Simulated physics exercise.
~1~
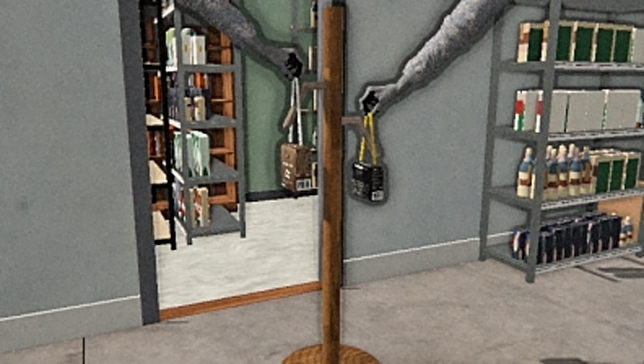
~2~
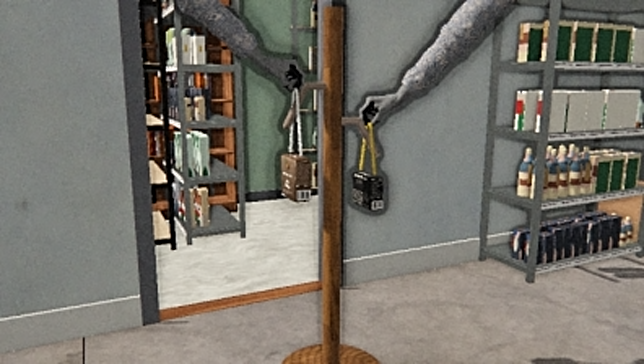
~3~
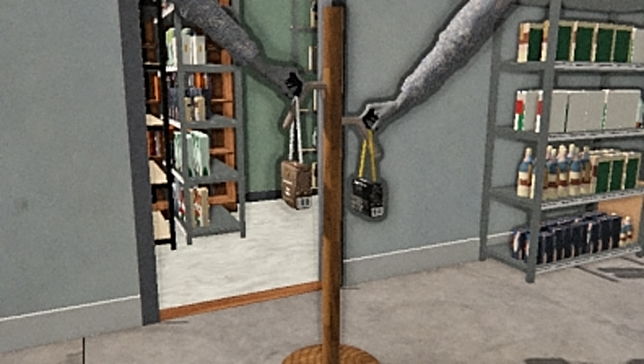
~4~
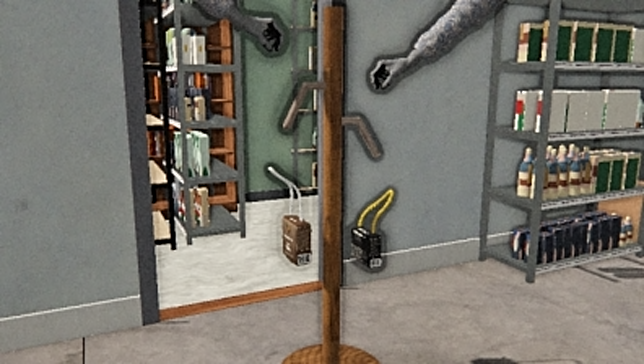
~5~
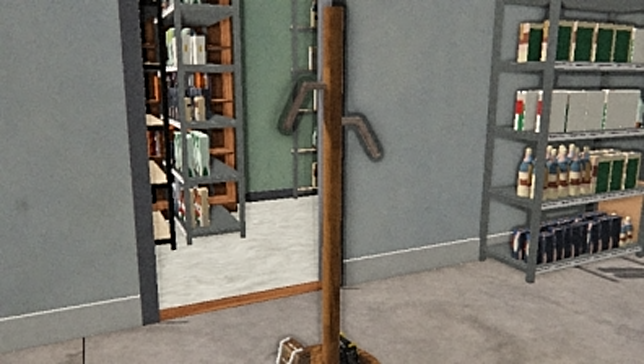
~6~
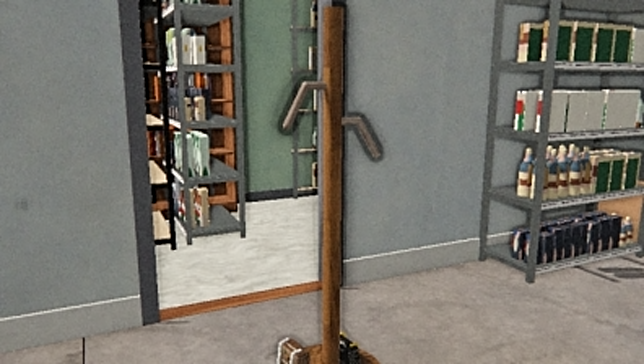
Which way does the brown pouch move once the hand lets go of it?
The brown pouch moves down, dropping past the peg to the floor at the foot of the stand.
Two pouches, brown and black, are released by hands at a stand's pegs and drop to the floor.
